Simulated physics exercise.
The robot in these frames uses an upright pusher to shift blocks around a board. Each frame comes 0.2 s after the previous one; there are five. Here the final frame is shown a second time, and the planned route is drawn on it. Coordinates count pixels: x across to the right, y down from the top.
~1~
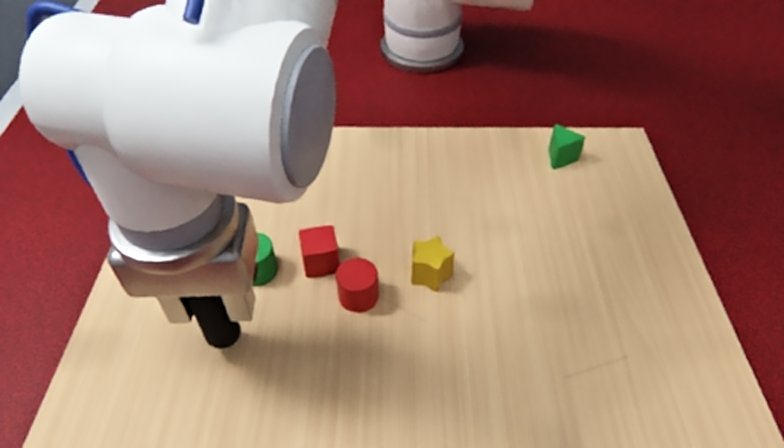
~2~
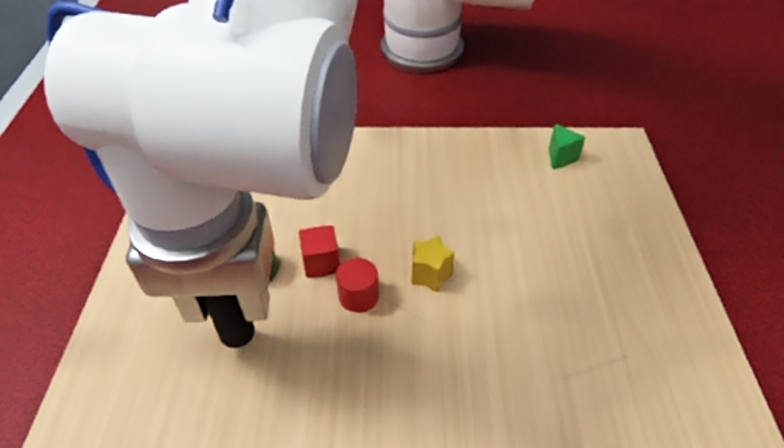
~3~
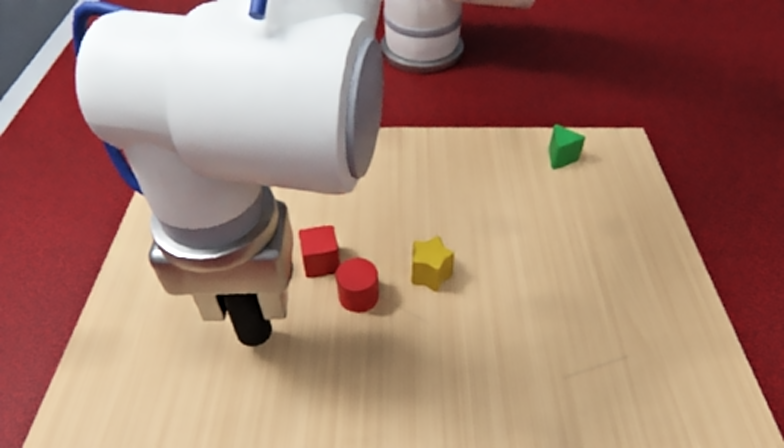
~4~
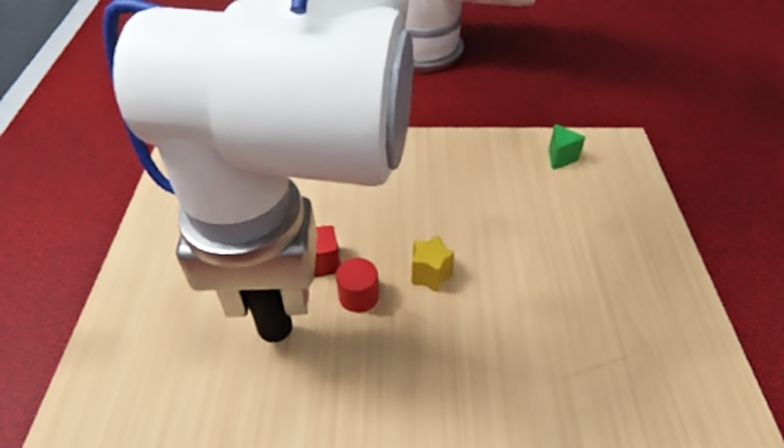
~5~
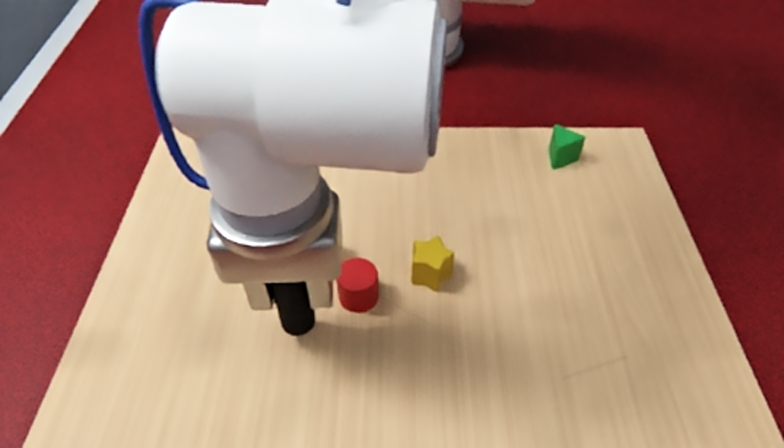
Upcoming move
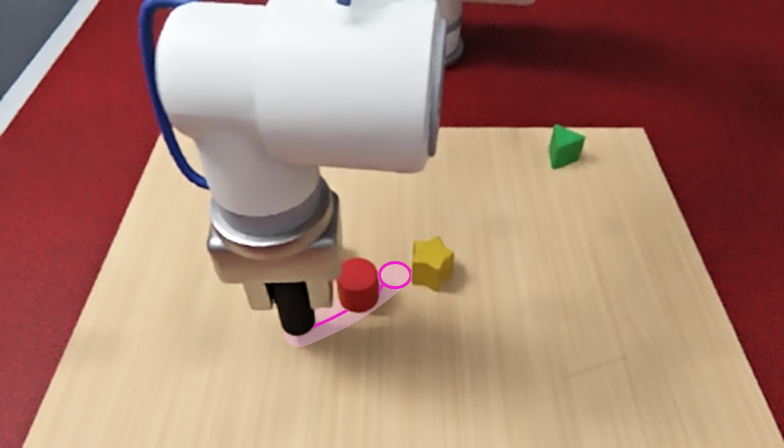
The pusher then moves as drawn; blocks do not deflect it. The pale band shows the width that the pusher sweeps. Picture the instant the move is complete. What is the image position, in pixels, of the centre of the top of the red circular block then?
The spot you're after is about (408, 226) in the image.
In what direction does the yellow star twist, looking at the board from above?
From the top, the block rotates clockwise.
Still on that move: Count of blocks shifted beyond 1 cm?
Going by the path, one block will move.
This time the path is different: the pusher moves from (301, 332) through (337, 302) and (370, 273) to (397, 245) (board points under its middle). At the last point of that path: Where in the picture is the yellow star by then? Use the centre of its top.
At the end it should sit near (460, 252).
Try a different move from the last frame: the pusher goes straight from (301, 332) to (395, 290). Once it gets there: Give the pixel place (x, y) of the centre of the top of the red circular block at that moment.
Answer: (400, 239).
The drawn path runs from (301, 332) by way of (353, 307) to (395, 275).
On the path given first. One third of the way, pusher at (337, 304); red circular block at (363, 269).
Two thirds of the way, pusher at (369, 285); red circular block at (389, 248).
At the end, pusher at (395, 264); red square not moved; red circular block at (408, 226); yellow star at (436, 248), turned 30° clockwise.
